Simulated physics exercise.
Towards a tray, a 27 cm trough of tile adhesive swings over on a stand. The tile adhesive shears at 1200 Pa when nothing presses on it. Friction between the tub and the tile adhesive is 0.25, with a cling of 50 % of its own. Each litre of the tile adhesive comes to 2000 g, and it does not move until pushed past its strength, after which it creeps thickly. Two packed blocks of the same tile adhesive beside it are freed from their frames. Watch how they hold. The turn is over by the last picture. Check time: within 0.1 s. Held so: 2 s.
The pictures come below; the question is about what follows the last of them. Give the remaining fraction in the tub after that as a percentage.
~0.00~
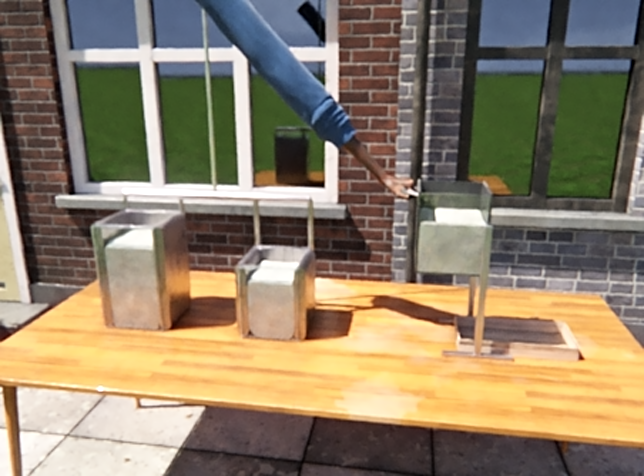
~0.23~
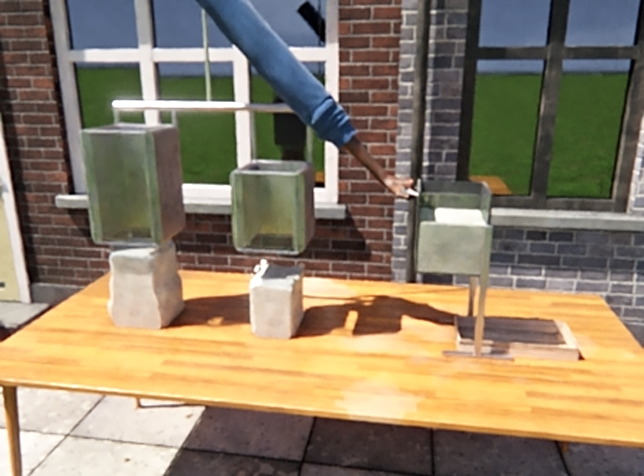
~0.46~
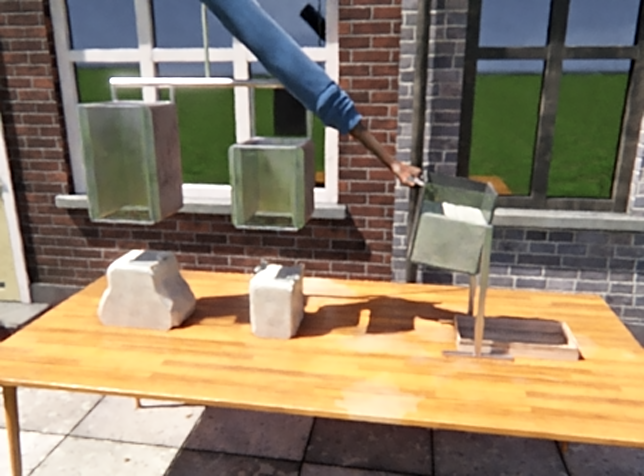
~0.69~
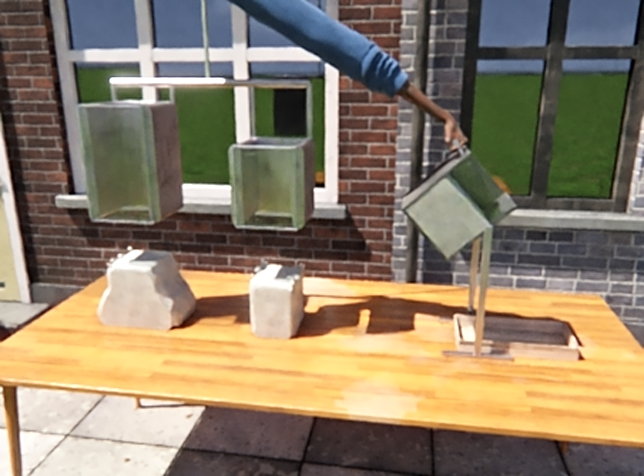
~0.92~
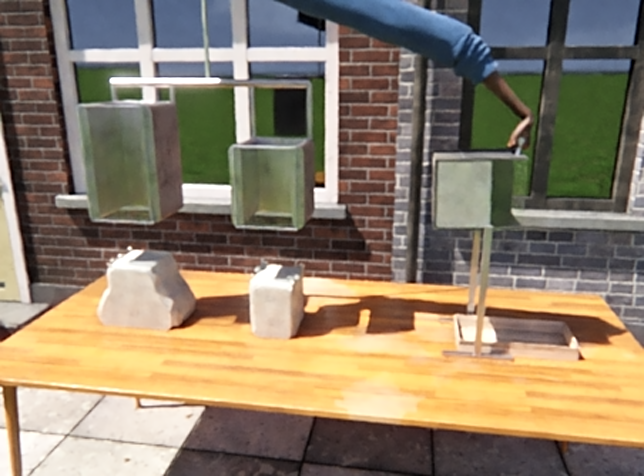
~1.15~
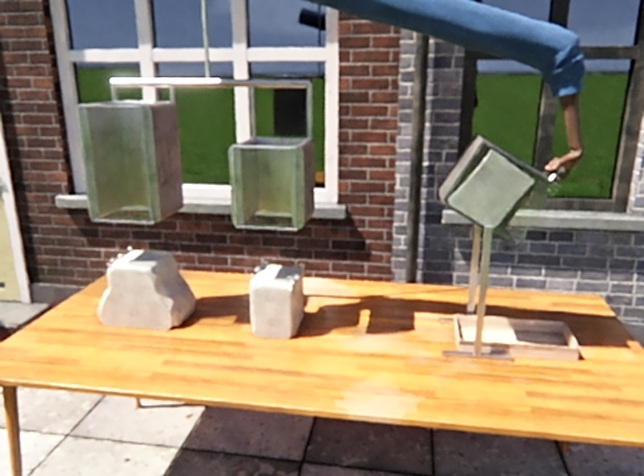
Close to 0 per cent.
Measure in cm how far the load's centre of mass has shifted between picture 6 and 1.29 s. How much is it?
I'd estimate roughly 8 centimetres.
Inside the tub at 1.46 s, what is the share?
Near 30 in a hundred.
After 1.29 s, the tub is at 120 degrees and holds 97 %.
After 1.46 s, the tub is at 120 degrees and holds 32 %.
After 1.63 s, the tub is at 120 degrees and holds 0 %.
After 1.80 s, the tub is at 120 degrees and holds 0 %.
After 3.15 s, at the end, the tub is at 120 degrees and holds 0 %.
